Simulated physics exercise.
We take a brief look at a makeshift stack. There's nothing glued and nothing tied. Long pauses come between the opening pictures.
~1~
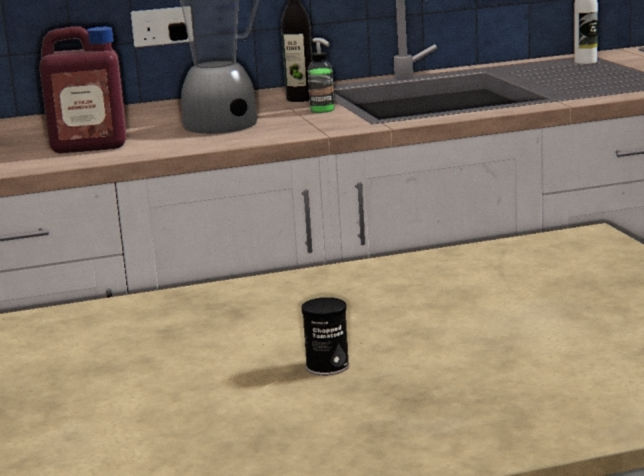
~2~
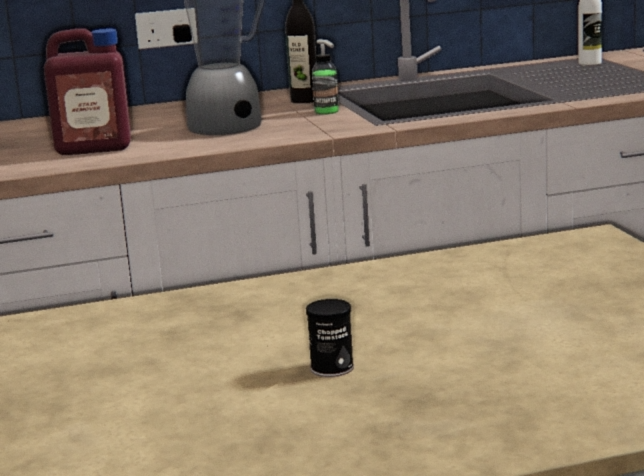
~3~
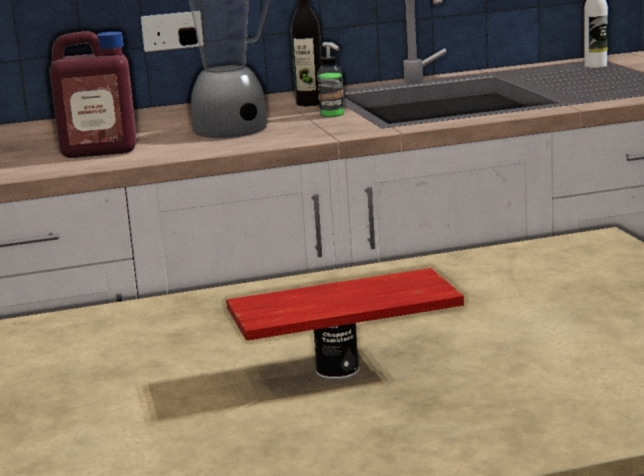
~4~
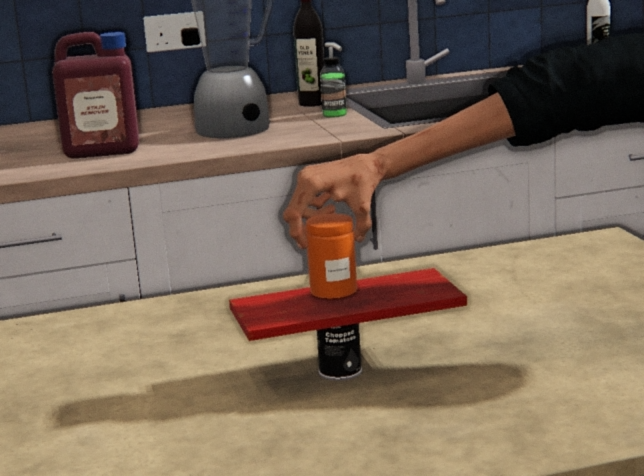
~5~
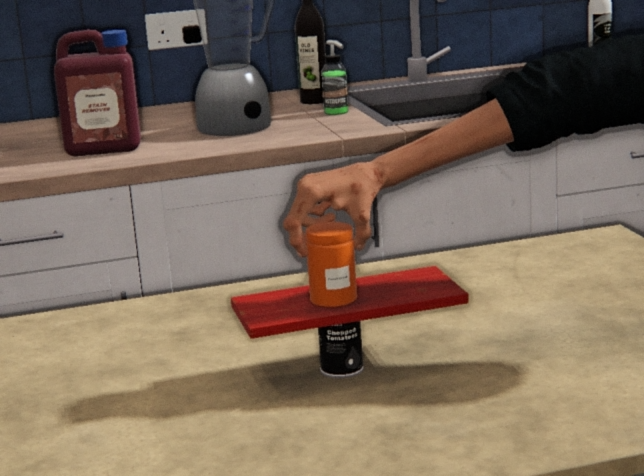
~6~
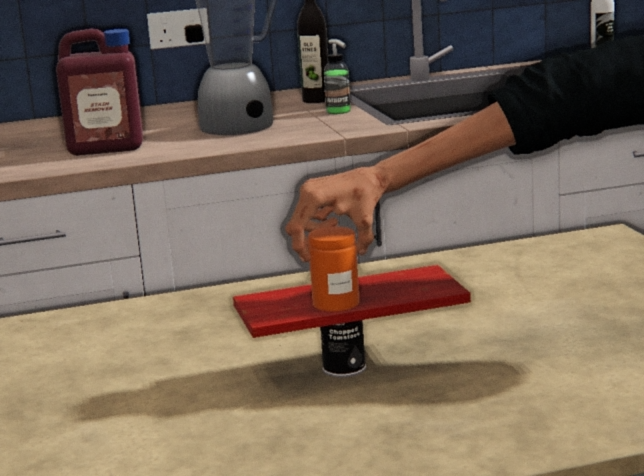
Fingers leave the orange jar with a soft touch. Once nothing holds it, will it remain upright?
Yes - the tower remains standing.
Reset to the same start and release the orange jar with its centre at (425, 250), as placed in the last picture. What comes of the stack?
What happens next is that it goes down.
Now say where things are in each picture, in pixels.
The last thing is not in view yet; black tin (326, 336), in the first frame.
The last thing is not in view yet; black tin (330, 338), in the second frame.
The last thing is not in view yet; black tin (336, 340), in the third frame.
Still above its spot; orange jar (332, 255); black tin (339, 341), in the fourth frame.
Still above its spot; orange jar (331, 264); black tin (340, 338), in the fifth frame.
In place under the hand; orange jar (334, 268); black tin (342, 337), in the sixth frame.
Then, 0.20 s on from there, no change.
Then, 0.60 s on from there, orange jar resting near (334, 269).
In the end, all 3 unmoved. At the end, from the last picture's camera, orange jar near (334, 269). The stack keeps its balance.
